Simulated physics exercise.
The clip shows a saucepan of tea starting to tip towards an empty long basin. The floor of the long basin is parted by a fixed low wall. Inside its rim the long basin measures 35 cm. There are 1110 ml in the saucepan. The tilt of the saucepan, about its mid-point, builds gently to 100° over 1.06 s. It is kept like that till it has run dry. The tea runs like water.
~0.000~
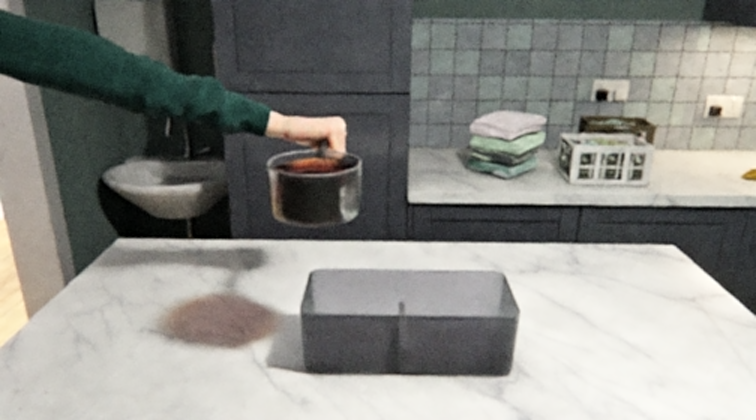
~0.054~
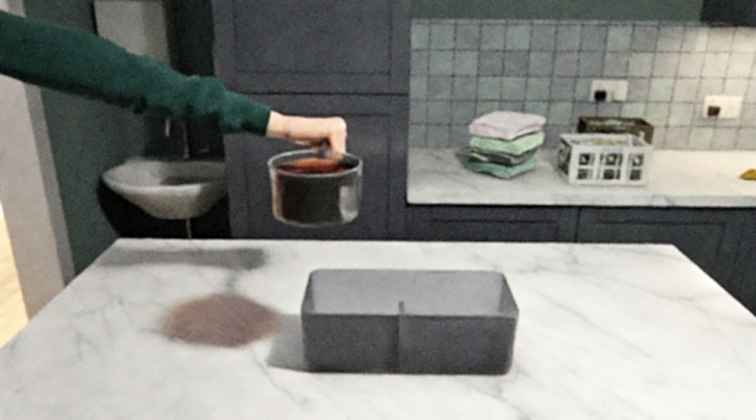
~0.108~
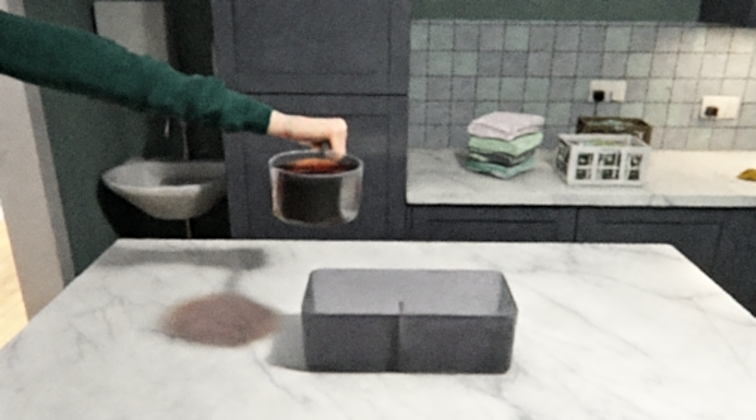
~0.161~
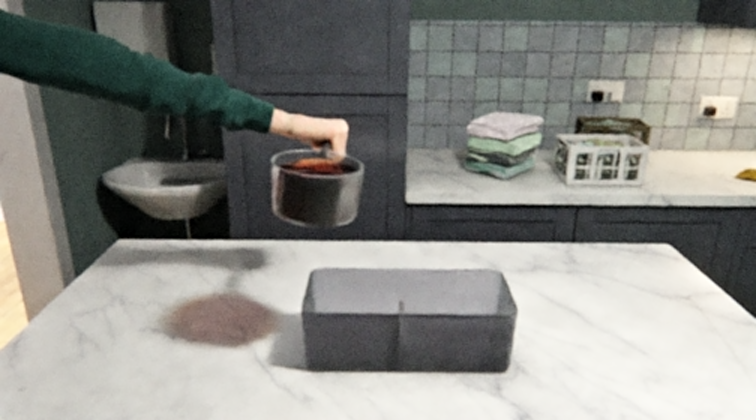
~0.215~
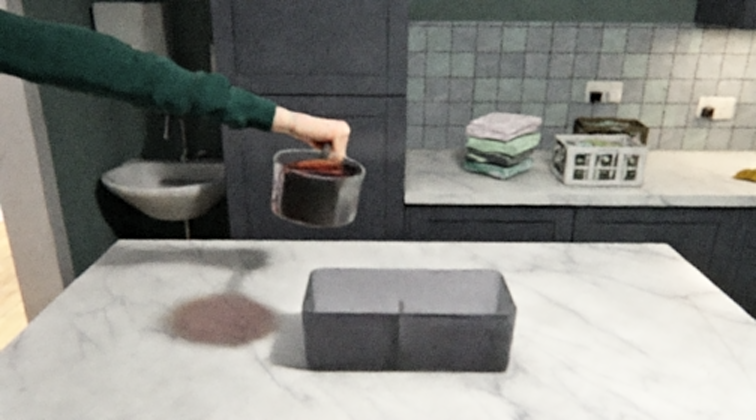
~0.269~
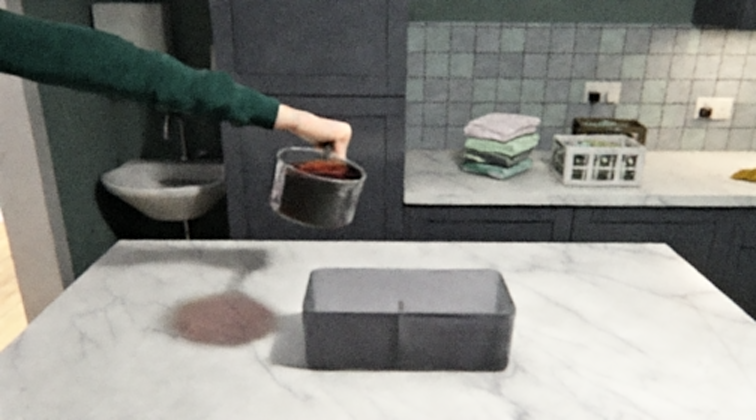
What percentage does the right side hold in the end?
About 63 per cent.
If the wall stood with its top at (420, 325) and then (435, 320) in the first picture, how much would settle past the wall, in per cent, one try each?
First 40, then 0 per cent.
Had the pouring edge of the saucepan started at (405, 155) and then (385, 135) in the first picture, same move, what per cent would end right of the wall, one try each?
In turn about 95 and 90 per cent.
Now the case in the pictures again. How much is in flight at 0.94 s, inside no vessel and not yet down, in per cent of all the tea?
About 14 per cent.
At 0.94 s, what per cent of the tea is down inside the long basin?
Some 72 per cent.
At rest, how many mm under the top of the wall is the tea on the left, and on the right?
Some 32 mm on the left and 22 mm on the right.
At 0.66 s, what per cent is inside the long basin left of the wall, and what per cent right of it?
Left about 2, right about 8.
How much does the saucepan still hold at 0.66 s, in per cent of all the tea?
About 58 per cent.
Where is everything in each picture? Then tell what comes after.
In the first frame, tilt 0°; pouring edge (360, 164); surface from (271, 169) to (359, 170); the long basin's rim runs from (306, 291) to (512, 293); the wall's top is at (403, 324).
In the second frame, tilt 1°; pouring edge (361, 165); surface from (272, 169) to (359, 170).
In the third frame, tilt 3°; pouring edge (362, 166); surface from (273, 169) to (360, 171).
In the fourth frame, tilt 6°; pouring edge (363, 169); surface from (274, 168) to (361, 171).
In the fifth frame, tilt 10°; pouring edge (364, 172); surface from (276, 170) to (362, 172).
In the sixth frame, tilt 15°; pouring edge (365, 177); surface from (277, 170) to (365, 173).
Then, 0.66 s in, the tilt is 68° and 57 per cent is still to pour, 2 is left of the wall and 8 right of it.
Then, 0.94 s in, the tilt is 97° and 13 per cent is still to pour, 13 is left of the wall and 59 right of it.
Then, 1.24 s in, the tilt is 100° and 2 per cent is still to pour, 32 is left of the wall and 63 right of it.
Then, 1.56 s in, the tilt is 100° and 0 per cent is still to pour, 36 is left of the wall and 63 right of it.
Finally, 36 per cent lies left of the wall, 63 right of it and 1 outside.
